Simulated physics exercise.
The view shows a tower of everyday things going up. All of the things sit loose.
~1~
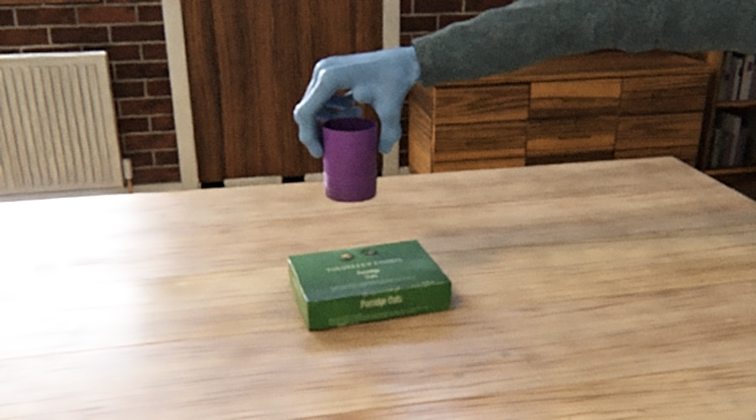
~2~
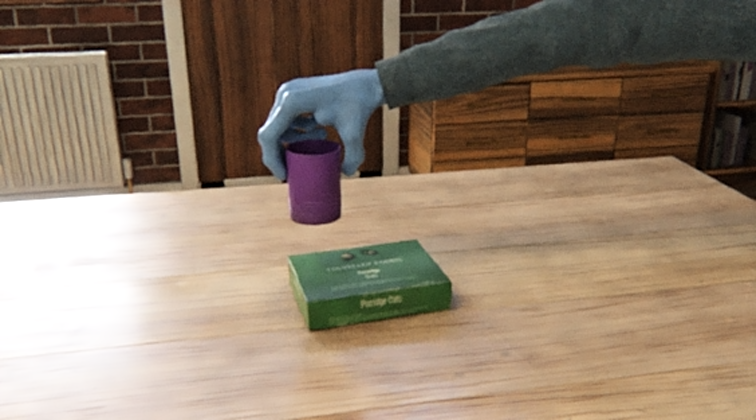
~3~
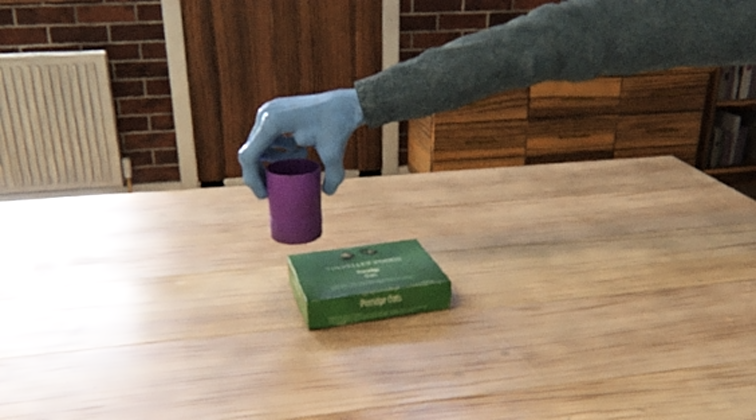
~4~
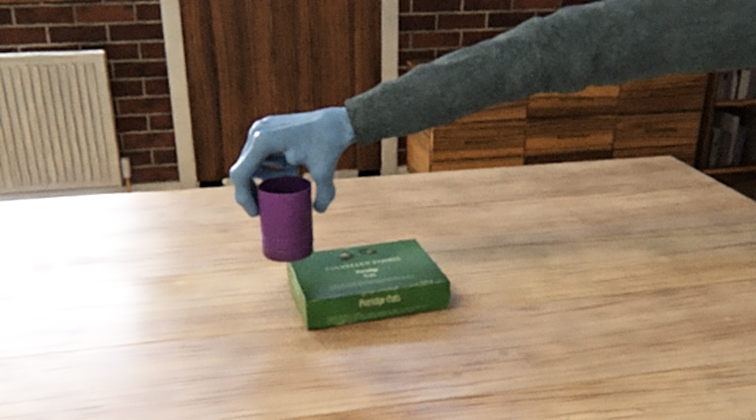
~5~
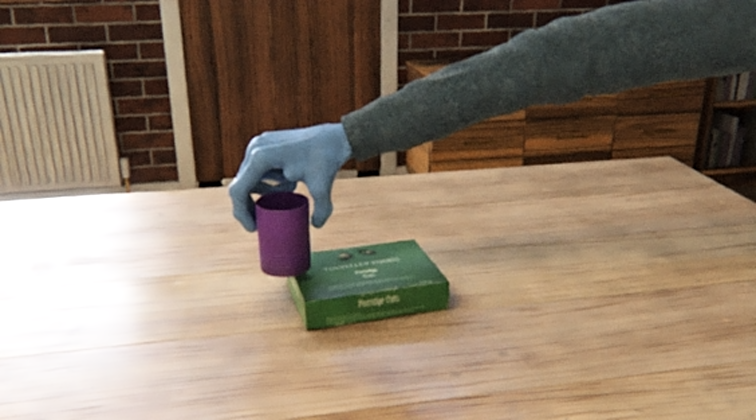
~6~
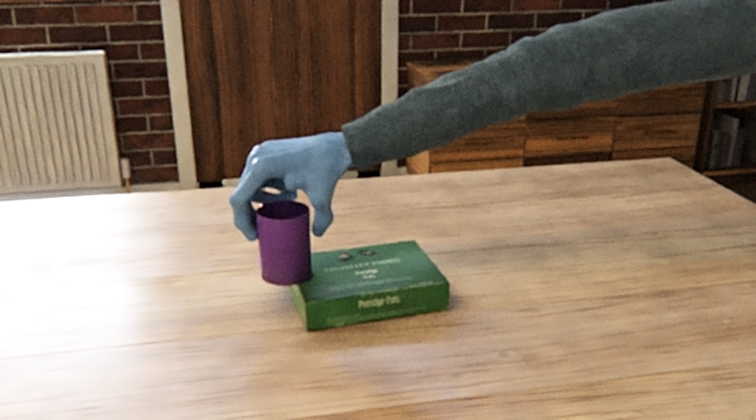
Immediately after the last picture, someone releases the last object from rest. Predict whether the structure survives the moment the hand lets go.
My guess is a failure.
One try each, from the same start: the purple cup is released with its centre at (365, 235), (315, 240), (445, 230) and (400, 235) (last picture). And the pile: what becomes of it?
Case one: Stable. Case two: Stable. Case three: Falls over. Case four: Stable.
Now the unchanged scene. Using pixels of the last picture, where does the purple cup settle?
At about (230, 289).
Then, 0.40 s later than the last frame, purple cup now fallen.
Then, 0.90 s later than the last frame, nothing new.
When it is over, fallen, purple cup; green packet as before. End places, in pixels of the last picture, purple cup near (229, 289). The pile comes apart.
